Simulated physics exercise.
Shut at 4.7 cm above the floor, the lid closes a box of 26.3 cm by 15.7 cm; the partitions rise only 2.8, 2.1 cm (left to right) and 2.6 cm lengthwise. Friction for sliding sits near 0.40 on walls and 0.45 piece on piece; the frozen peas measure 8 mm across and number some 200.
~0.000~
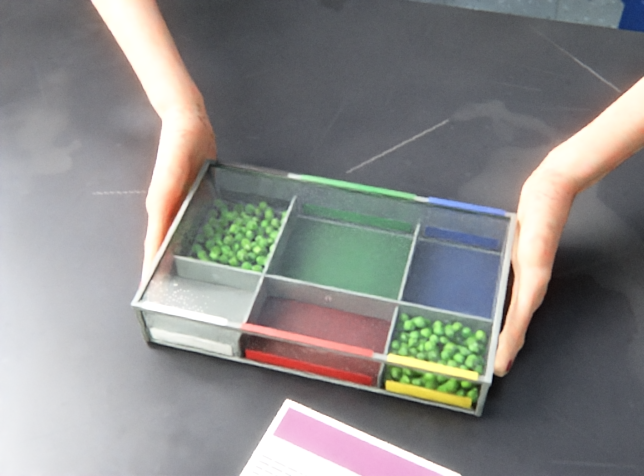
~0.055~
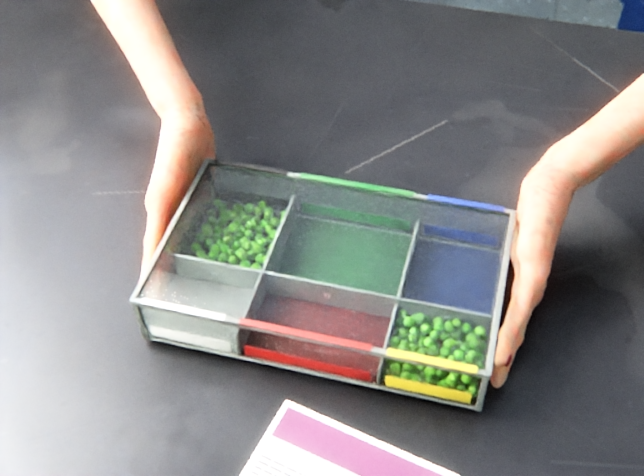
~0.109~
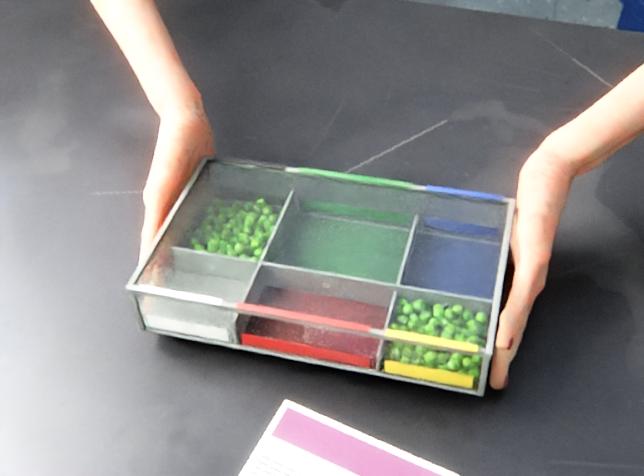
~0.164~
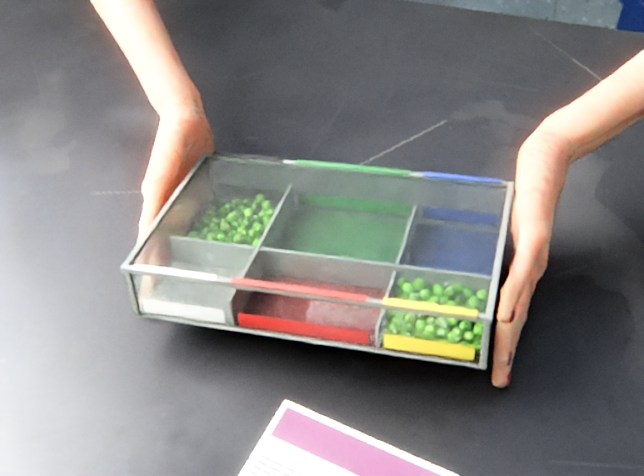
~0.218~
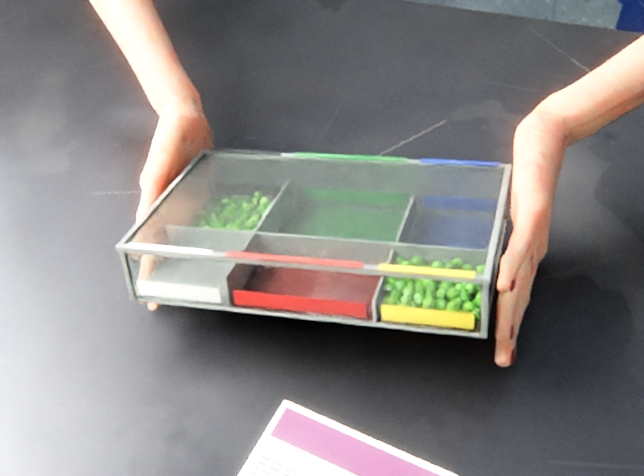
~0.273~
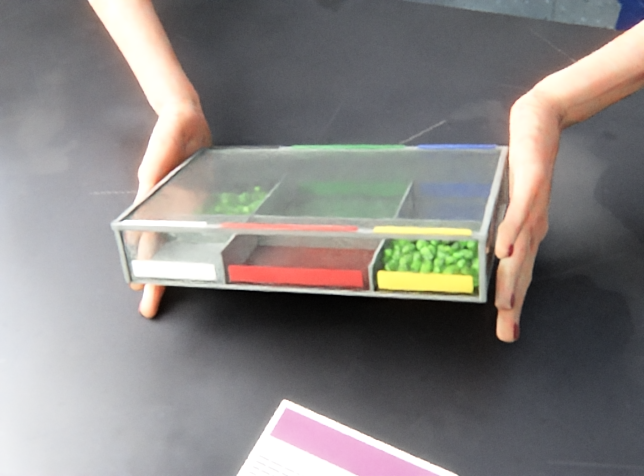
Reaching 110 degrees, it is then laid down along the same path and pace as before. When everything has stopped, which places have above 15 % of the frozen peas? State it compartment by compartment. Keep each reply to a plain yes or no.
Here goes: Red compartment no; blue compartment no; green compartment yes; yellow compartment no; white compartment no; black compartment yes.
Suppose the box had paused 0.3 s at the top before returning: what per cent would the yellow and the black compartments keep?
Final amounts would be yellow 0% and black 65%.
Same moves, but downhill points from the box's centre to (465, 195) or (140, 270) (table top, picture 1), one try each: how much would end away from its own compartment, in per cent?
The share comes to roughly 65 in a hundred, then roughly 60 in a hundred.
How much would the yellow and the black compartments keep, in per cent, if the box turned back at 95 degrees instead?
You'd get yellow at 5 % and black at 55 %.
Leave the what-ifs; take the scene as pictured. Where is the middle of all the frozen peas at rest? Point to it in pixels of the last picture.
After settling, the middle sits near (264, 225).
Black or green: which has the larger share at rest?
Result: Black has more.
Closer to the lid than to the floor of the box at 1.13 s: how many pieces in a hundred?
Around 80 in a hundred, give or take.
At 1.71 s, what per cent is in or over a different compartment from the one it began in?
Some 55 percent.
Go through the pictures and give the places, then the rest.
Box tilt 0 degrees, front corners at (138, 304) and (486, 379); yellow 55 %, black 45 %, in the first frame.
Box tilt 1 degrees, front corners at (137, 300) and (485, 372), in the second frame.
Box tilt 6 degrees, front corners at (133, 287) and (486, 351), lowest corner left back, in the third frame.
Box tilt 12 degrees, front corners at (128, 267) and (486, 316), lowest corner left back, in the fourth frame.
Box tilt 18 degrees, front corners at (123, 247) and (484, 278), lowest corner left back, in the fifth frame.
Box tilt 24 degrees, front corners at (119, 225) and (480, 236), lowest corner left back; yellow 55 %, black 45 %. Its pace works out near 115 degrees a second, in the sixth frame.
After 1.13 s, tilt 109 degrees; blue 10 %, green 30 %, yellow 5 %, black 50 %.
After 1.71 s, tilt 47 degrees; green 40 %, black 60 %.
After 2.34 s, tilt 0 degrees; green 40 %, black 60 %.
In the end, at 2.9 s, red 0 %, blue 0 %, green 40 %, yellow 0 %, white 0 %, black 60 %.
